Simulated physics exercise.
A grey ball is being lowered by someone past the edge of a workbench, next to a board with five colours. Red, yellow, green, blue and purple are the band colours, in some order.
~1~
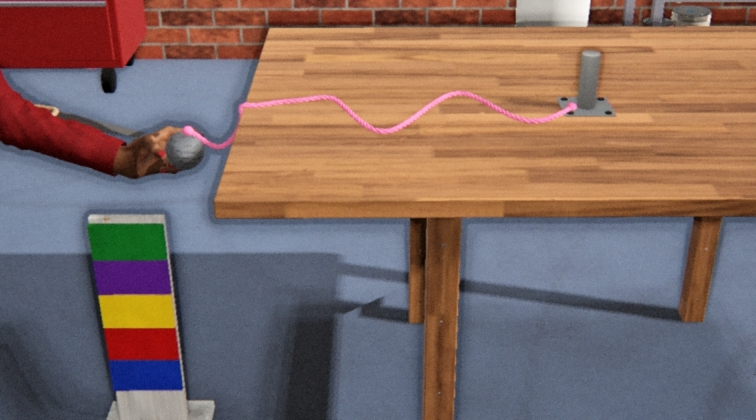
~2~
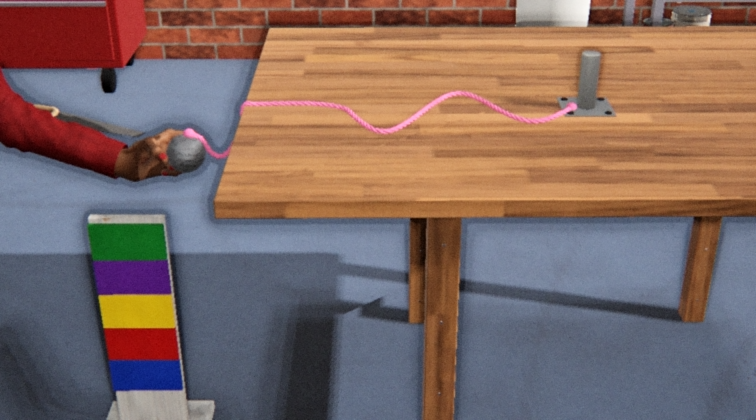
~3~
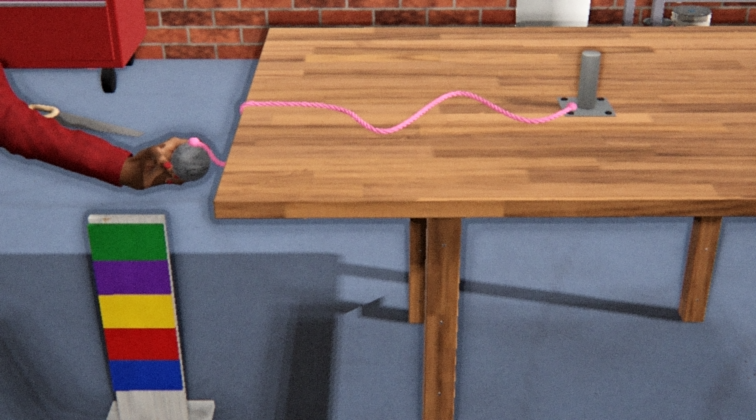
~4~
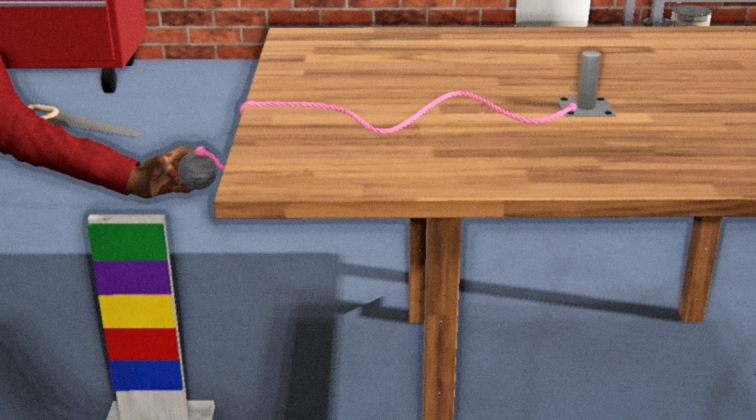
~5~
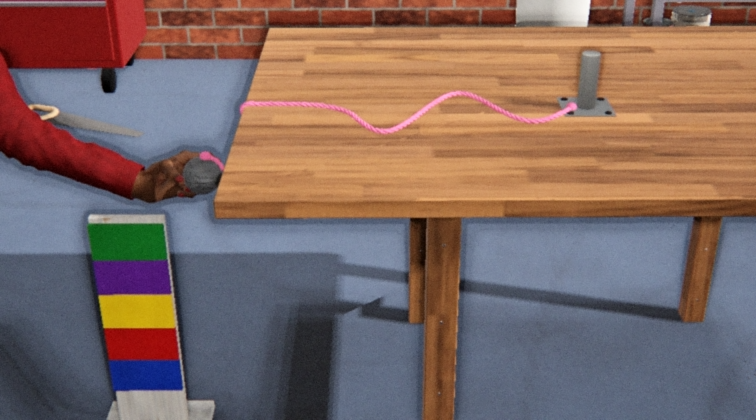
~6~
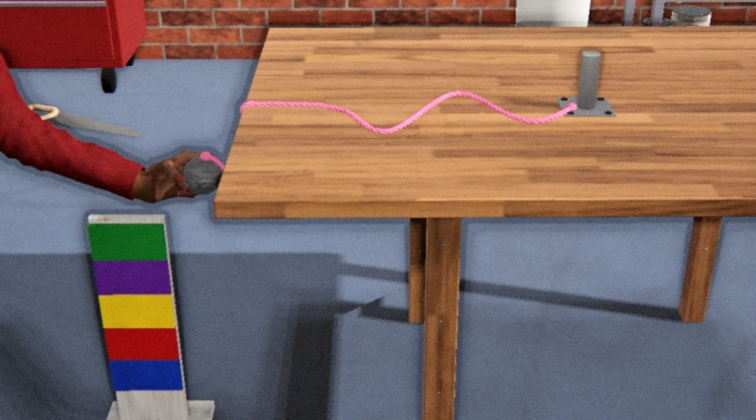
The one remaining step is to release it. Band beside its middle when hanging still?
Red.
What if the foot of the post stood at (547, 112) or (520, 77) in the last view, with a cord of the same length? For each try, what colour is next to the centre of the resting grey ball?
Trial 1 - blue; trial 2 - blue.
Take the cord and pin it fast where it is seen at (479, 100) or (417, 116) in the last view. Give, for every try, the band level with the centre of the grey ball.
Taking them in turn: Yellow; purple.
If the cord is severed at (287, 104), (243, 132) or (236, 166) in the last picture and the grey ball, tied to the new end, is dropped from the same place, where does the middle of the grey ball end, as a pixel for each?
One spot per try: (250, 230), (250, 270), and (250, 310).
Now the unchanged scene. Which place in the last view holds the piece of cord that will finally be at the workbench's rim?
That spot is roughly at (361, 122).
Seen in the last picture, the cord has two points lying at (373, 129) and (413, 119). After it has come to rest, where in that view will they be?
Point one: (264, 110); point two: (321, 110).
Soon after, ball near (262, 324); level with yellow.
Then, ball near (254, 338); level with red.
At rest, ball near (262, 340); level with red. The red one.
